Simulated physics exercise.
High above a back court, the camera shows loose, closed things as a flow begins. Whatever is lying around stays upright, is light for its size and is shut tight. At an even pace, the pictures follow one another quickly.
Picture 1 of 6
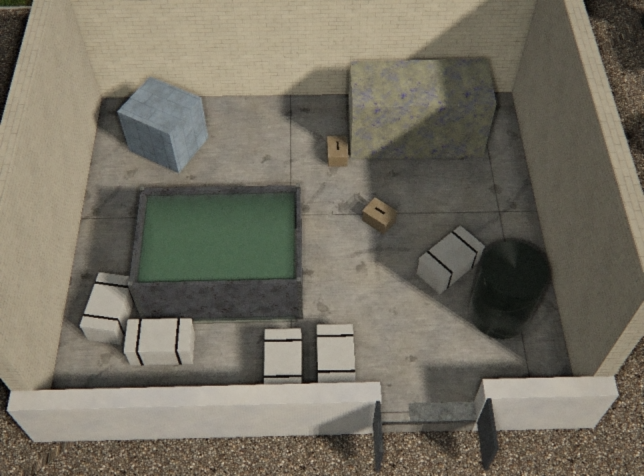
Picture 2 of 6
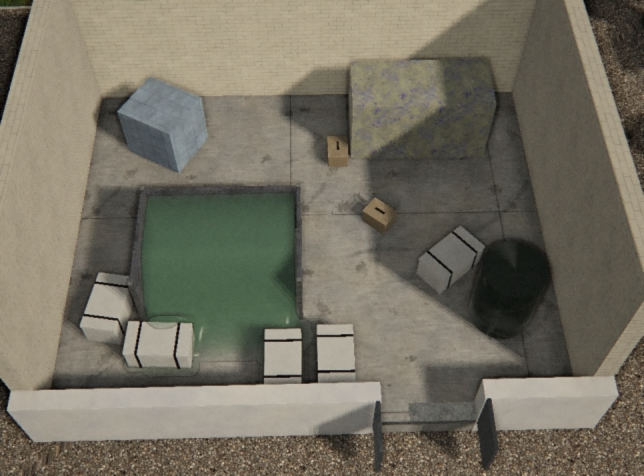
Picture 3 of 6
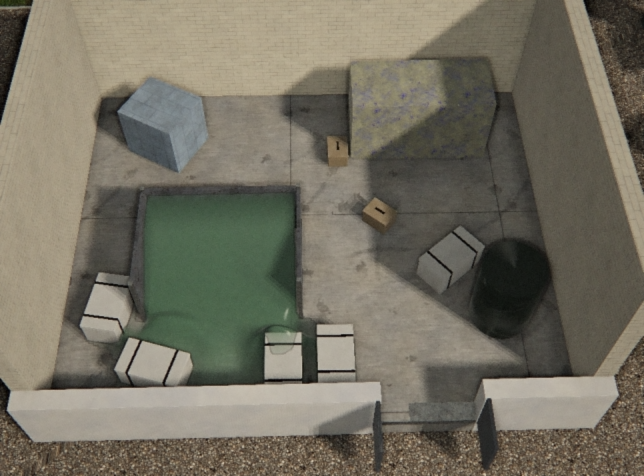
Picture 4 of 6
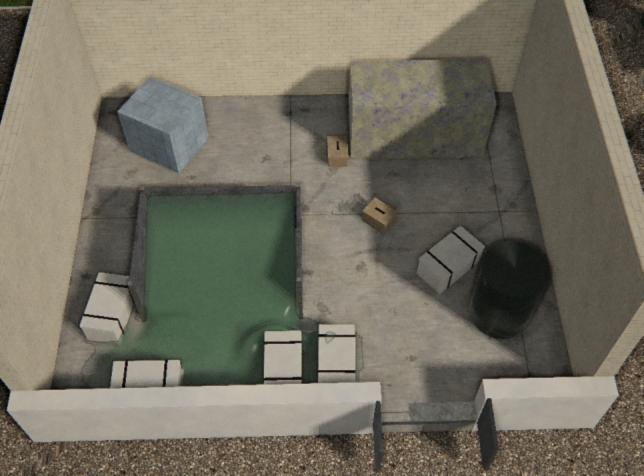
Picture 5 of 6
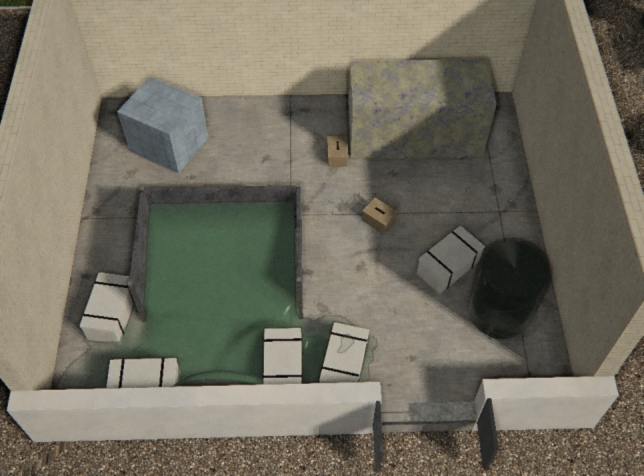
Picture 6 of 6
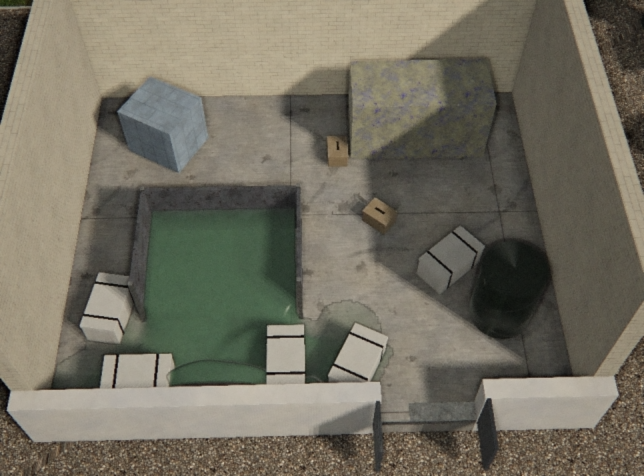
A walled concrete court is seen from high above, the camera still. Green liquid fills a dark-rimmed tank at left, with white, black-banded trunks around its near side and another beside a dark barrel at right, while a blue block, a mottled block and two small tan boxes sit farther back. The liquid spills over the near side and spreads, pushing one trunk to the front wall, then turning another rightward.
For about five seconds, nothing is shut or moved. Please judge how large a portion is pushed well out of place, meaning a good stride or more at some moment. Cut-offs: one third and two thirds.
Two thirds or more.
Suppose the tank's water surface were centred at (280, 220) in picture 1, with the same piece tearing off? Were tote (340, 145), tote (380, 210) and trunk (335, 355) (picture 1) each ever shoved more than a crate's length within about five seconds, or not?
Taking them in turn: Kept near its start; kept near its start; got sent well off.
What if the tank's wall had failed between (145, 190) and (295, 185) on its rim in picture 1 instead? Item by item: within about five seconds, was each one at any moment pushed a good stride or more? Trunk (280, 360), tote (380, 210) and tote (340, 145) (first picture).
Falls short, travels that far, travels that far.
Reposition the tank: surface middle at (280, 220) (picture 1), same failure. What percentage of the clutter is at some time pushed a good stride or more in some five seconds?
Estimate: Around 60 per cent of them.
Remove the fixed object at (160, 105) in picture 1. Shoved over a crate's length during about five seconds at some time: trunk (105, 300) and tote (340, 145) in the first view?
The first traveled far, and the second remained nearby.
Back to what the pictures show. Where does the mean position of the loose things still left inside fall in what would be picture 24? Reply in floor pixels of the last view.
The average lies close to (345, 217).
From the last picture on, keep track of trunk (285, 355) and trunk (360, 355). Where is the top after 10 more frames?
(446, 284) and (559, 346), roughly.
A moment on, 2 of 7 are well off their spots; 2 afloat.
Next, 4 of 7 are well off their spots; 3 afloat.
Later, 5 of 7 are well off their spots; 3 afloat.
In the end, 5 of 7 are well off their spots, and 5 have been at some point; 2 afloat.
